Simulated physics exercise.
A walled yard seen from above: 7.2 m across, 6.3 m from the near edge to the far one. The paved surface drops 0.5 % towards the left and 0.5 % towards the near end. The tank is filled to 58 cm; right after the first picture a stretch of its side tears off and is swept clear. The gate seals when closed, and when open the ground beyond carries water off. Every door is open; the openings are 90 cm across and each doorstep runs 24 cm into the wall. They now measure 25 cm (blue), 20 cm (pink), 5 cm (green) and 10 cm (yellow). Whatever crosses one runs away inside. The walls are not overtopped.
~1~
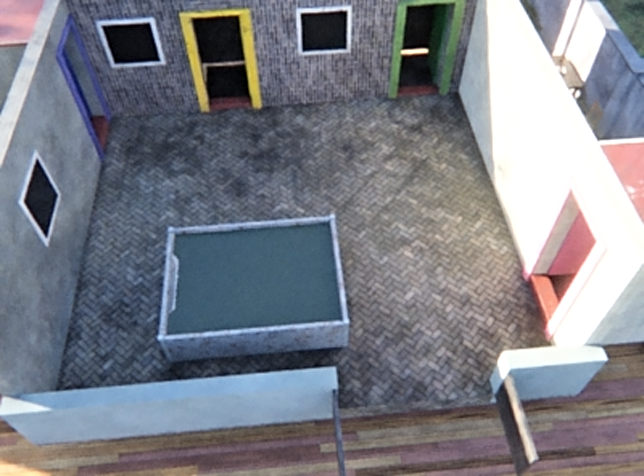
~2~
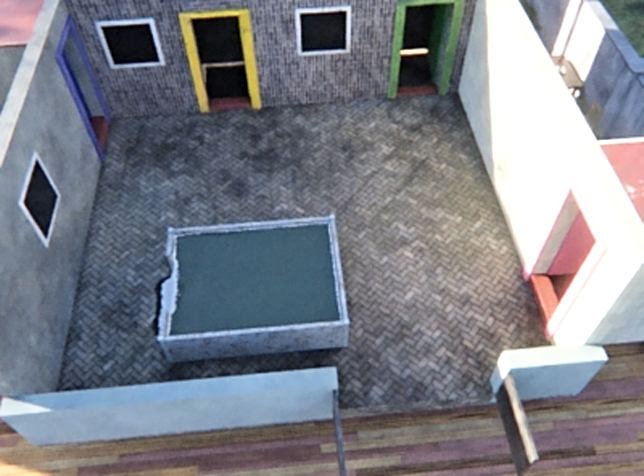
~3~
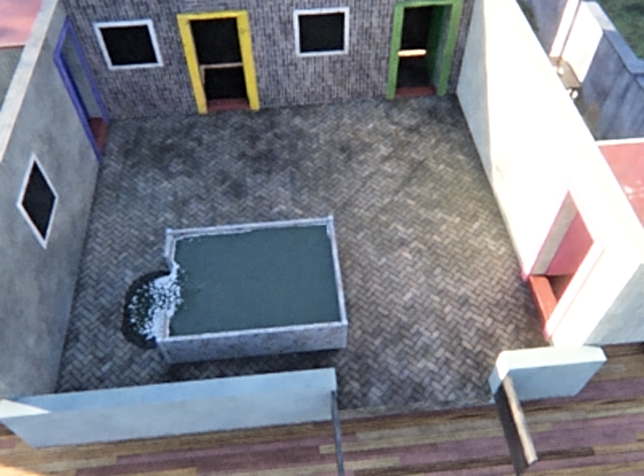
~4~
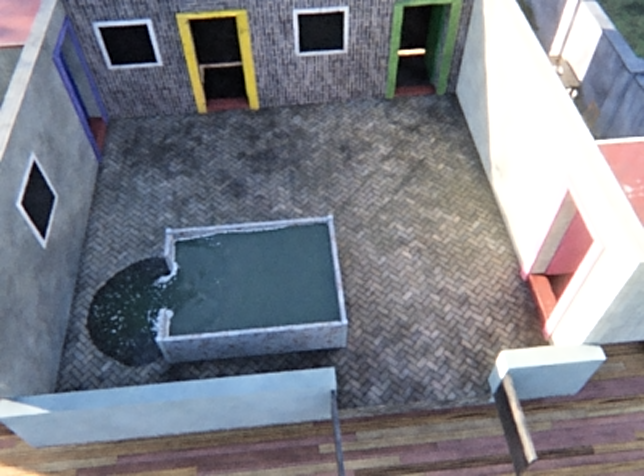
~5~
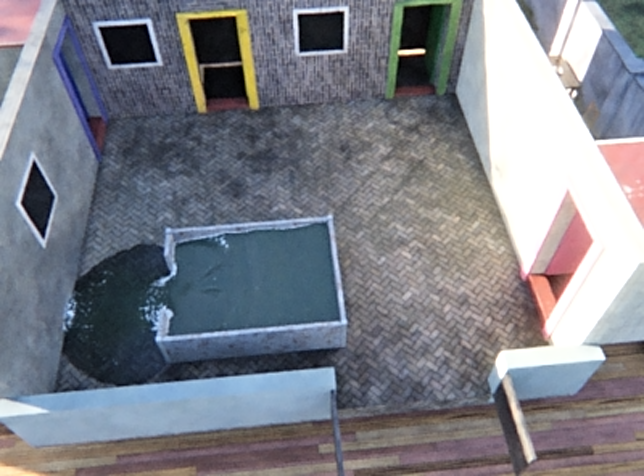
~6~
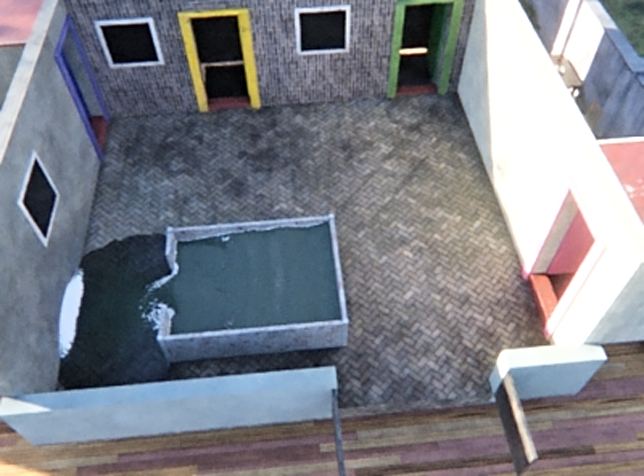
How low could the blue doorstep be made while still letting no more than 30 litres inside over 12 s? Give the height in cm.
Some 9 cm above the ground.
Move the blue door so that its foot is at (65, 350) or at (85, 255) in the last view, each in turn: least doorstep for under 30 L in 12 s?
About 26 and 16 cm.
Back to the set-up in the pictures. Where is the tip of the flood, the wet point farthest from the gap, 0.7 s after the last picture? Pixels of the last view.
At about (94, 196).
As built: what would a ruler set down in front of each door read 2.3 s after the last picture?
In cm: Blue 5, pink 0, green 0, yellow 0.
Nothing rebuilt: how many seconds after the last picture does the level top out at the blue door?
Around 6.5 s.
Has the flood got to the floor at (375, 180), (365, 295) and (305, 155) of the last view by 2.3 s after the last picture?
In turn: Not reached, dry, dry.
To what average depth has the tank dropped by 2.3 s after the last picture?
About 32 cm.
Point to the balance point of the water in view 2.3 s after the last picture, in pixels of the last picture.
At about (194, 292).
Then, 0.7 s after the last picture water covers 10 % of the floor, deepest (45 cm) near (51, 420); it has not reached the blue door.
Then, 2.3 s after the last picture water covers 30 % of the floor, deepest (34 cm) near (53, 407); 5 cm at the blue door, 0 litres in over its 25 cm doorstep.
Then, 11.3 s after the last picture water covers 95 % of the floor, deepest (10 cm) near (51, 420); 7 cm at the blue door, 0 litres in over its 25 cm doorstep.
At the blue door as built, the water peaked near 13 cm, 6.5 s after the last picture.
Run again over the same 12 s with other heights there, 60 litres in over 7 cm, 11 litres over 11.5 cm. The limit of 30 litres is kept from about 9 cm up.
